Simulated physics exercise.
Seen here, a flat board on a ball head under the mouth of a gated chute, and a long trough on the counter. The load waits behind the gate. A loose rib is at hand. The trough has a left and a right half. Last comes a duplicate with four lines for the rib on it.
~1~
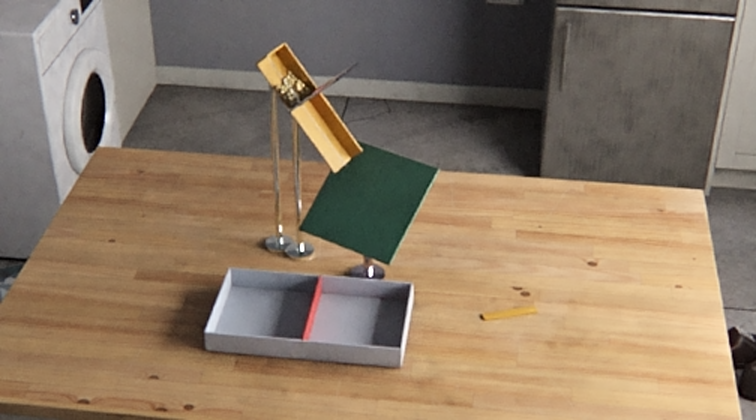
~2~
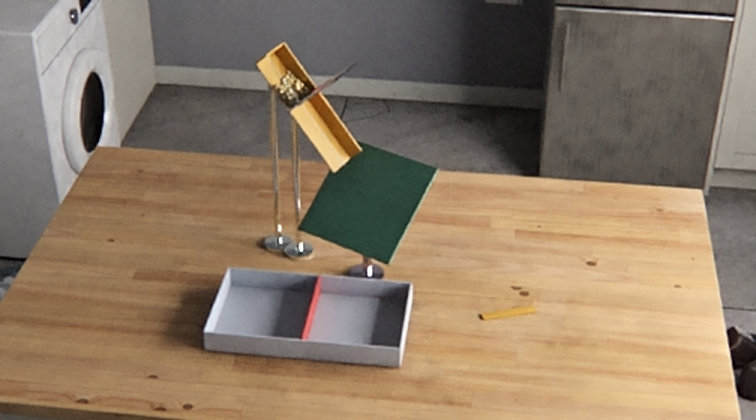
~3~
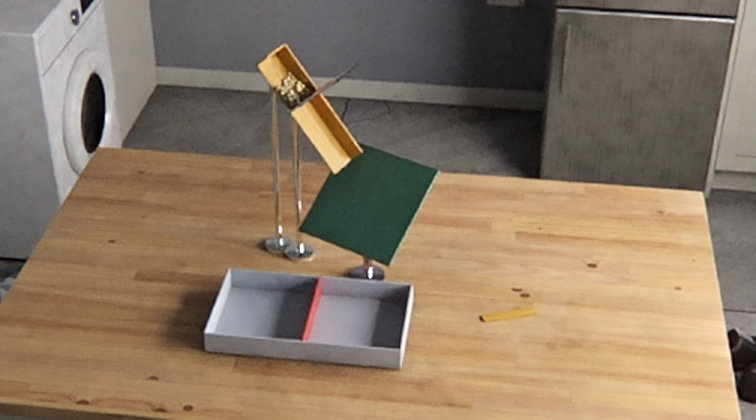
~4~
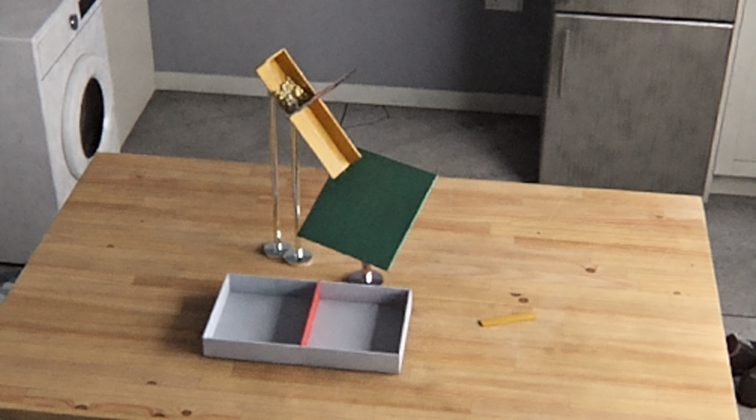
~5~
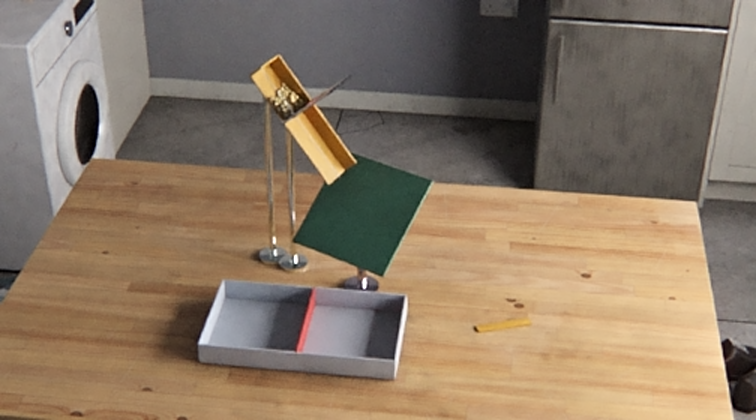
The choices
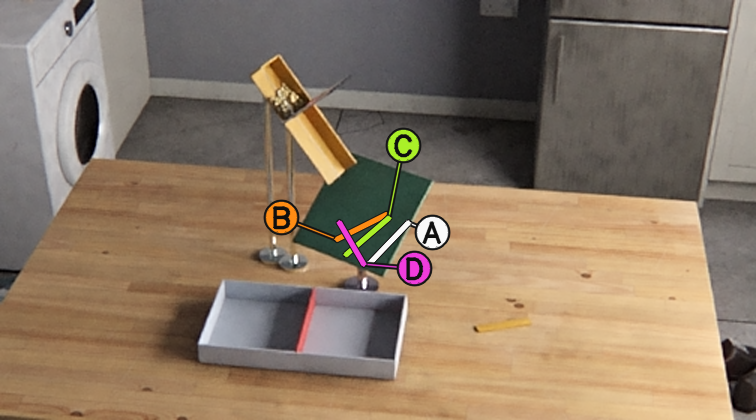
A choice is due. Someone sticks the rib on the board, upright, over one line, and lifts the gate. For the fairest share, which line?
Go for C.
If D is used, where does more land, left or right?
The right half.
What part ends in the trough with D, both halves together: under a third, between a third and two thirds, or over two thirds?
Line D gives over two thirds.
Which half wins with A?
More lands on the right.
On the marked copy, line A from (408, 222) to (369, 263); line B from (386, 214) to (336, 239); line C from (388, 218) to (346, 254); line D from (339, 222) to (363, 264).
For line A, of what is caught, about a tenth in the left half, almost all in the right.
For line B, of what is caught, the larger part in the left half, about a tenth in the right.
For line C, of what is caught, roughly half in the left half, roughly half in the right.
For line D, of what is caught, just a few in the left half, almost all in the right.
